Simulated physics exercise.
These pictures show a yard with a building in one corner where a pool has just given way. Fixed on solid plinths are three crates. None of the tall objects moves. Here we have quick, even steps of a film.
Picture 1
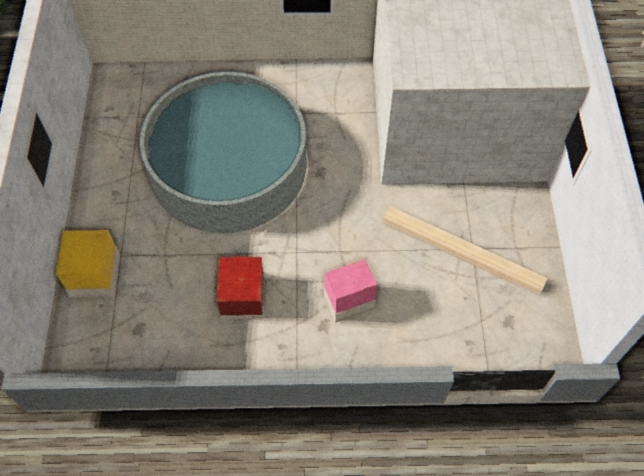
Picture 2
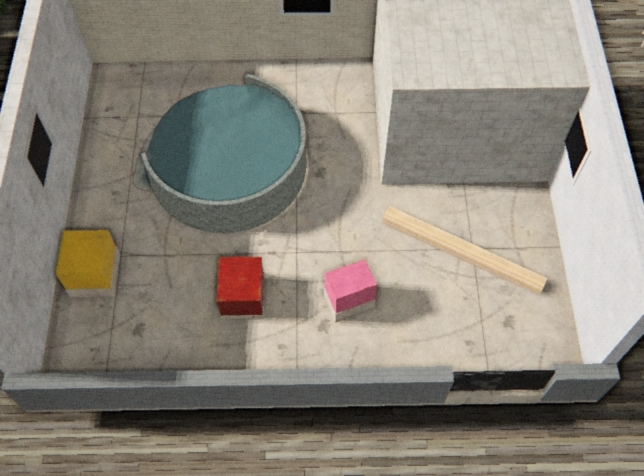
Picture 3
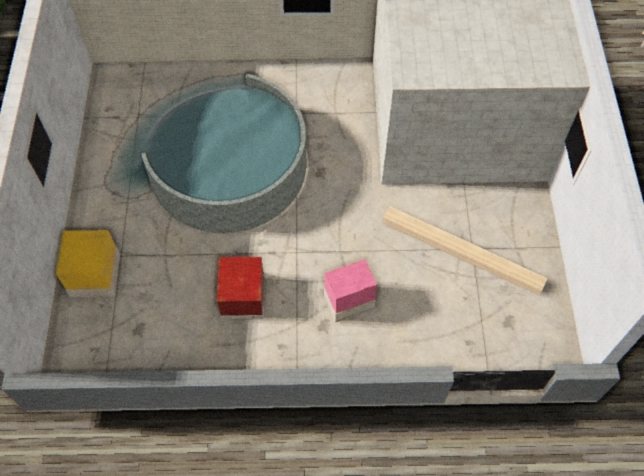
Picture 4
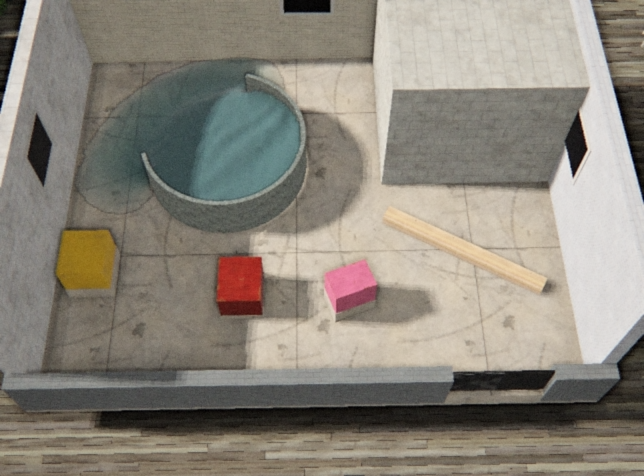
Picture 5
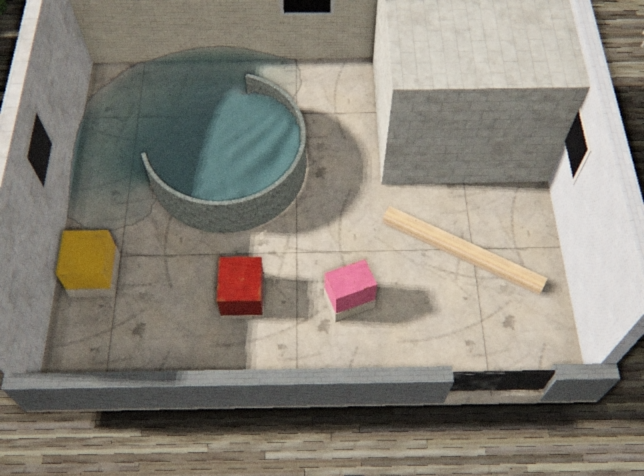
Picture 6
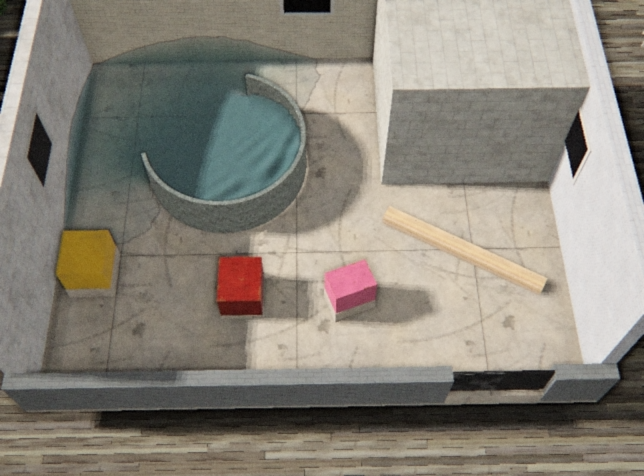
Walled yard with a round pool opening on its far left side, water pouring out and spreading across the back corner floor.
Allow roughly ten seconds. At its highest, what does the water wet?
The pink crate doesn't get caught by the water; the yellow crate gets caught by the water; the red crate gets caught by the water.
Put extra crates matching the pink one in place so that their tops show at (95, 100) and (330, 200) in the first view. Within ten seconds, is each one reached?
Becomes wet, is left dry.
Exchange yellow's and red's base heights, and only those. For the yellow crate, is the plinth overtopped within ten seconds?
I'd say the yellow crate gets swamped.
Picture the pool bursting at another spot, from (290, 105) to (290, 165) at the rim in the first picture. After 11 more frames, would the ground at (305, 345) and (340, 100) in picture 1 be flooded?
Going point by point, the first is high and dry and the second is waterlogged.
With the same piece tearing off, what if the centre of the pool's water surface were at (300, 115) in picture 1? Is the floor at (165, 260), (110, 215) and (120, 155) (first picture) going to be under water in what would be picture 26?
As listed: Under water, covered, flooded.
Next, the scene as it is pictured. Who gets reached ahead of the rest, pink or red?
Simply the red one.
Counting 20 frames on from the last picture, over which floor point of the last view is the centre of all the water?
At roughly (188, 154).
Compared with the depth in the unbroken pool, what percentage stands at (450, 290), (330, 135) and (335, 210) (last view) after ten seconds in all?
Estimate: 8, 10, 8 %.
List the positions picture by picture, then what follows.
In the first picture, still water in the pool at (224, 138).
In the second picture, the front is at a hidden place, out from the gap on the pool's far side.
In the third picture, water pours out on the pool's far side and has run to (116, 189).
In the fourth picture, the front is at (263, 60), out from the gap on the pool's far side.
In the fifth picture, water pours out on the pool's far side and has run to (69, 213).
In the sixth picture, water pours out on the pool's far side and has run to a hidden place.
A moment on, water covers 25 % of the floor; the pink crate not reached, the yellow crate water round its plinth, the red crate not reached.
Next, water covers 35 % of the floor; the pink crate not reached, the yellow crate water round its plinth, the red crate not reached.
Then, water covers 55 % of the floor; the pink crate not reached, the yellow crate water round its plinth, the red crate water round its plinth.
Later, water covers 80 % of the floor; the pink crate water round its plinth, the yellow crate water round its plinth, the red crate water round its plinth.
In the end, water covers 95 % of the floor; the pink crate stayed above the water, the yellow crate was topped, the red crate was topped.
